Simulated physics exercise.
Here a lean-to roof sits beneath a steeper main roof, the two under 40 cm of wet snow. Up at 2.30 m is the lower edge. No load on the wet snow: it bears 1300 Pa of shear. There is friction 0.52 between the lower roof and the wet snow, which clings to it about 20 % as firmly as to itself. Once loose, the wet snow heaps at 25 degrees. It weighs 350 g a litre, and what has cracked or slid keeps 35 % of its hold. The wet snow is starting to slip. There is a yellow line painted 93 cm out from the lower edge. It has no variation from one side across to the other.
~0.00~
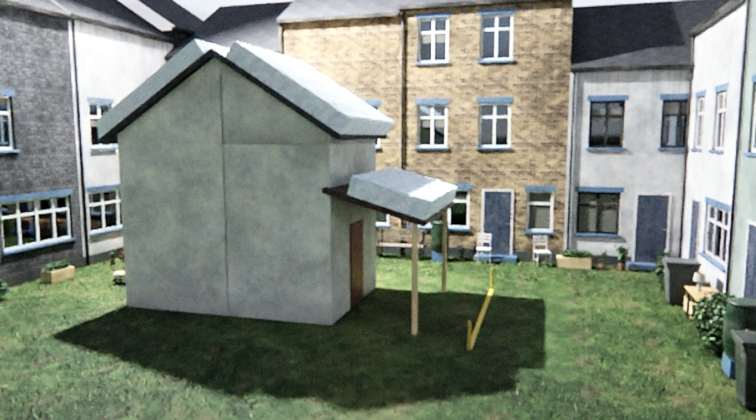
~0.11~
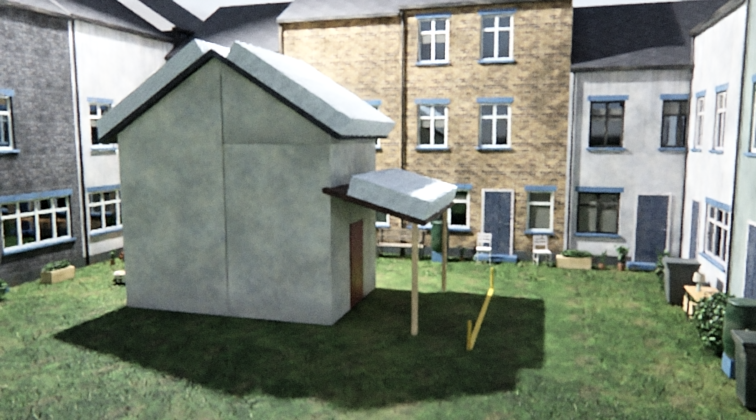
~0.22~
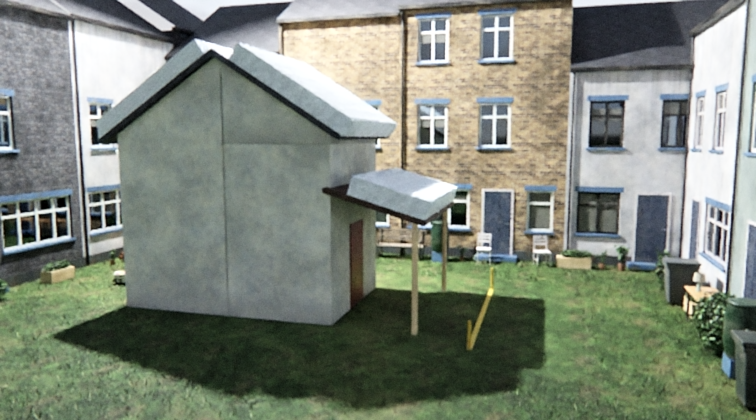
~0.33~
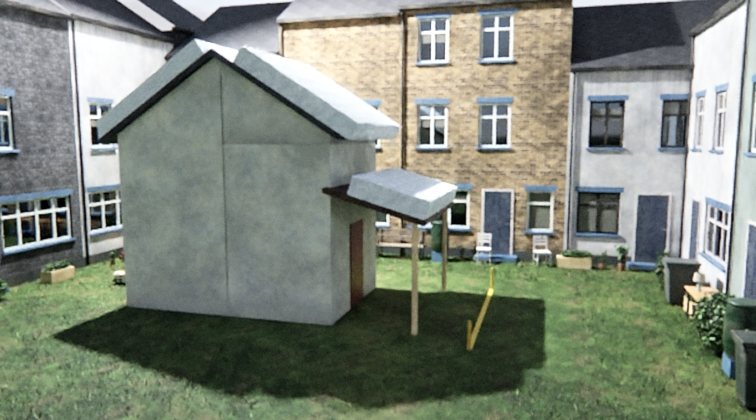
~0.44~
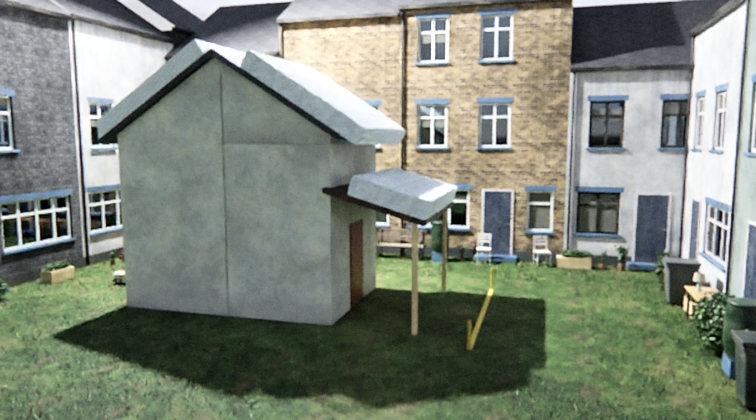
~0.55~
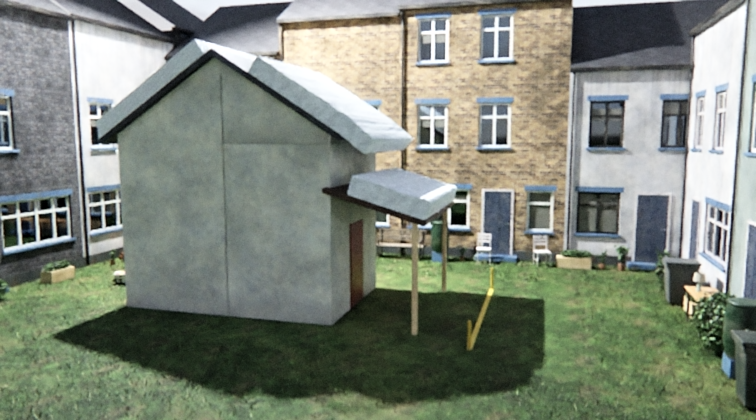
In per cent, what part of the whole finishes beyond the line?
I would say some 57 percent of the snow lies beyond it.
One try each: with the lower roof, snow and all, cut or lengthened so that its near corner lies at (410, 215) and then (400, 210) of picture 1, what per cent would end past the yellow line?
I'd expect around 60 percent the first time and around 50 percent the second.
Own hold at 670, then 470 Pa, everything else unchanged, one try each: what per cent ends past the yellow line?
65 in a hundred, followed by 65 in a hundred.
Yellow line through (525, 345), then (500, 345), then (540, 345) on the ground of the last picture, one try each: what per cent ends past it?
About 35 %, 45 %, 25 %.
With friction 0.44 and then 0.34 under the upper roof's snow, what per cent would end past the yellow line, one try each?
One try each gives 20 % and then 35 %.
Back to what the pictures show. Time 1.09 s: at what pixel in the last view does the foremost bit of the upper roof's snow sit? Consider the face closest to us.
Roughly at (427, 186).
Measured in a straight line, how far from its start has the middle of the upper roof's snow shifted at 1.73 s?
I'd put it near 4.6 m.
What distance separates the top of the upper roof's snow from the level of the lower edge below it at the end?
0.6 m, give or take.
After 1.09 s, none is below the lower edge and 0 % is past the line.
After 1.73 s, 39 % is below the lower edge and 28 % is past the line.
After 2.36 s, 67 % is below the lower edge and 56 % is past the line.
After 3.00 s, 74 % is below the lower edge and 57 % is past the line.
After 3.70 s, 74 % is below the lower edge and 57 % is past the line.
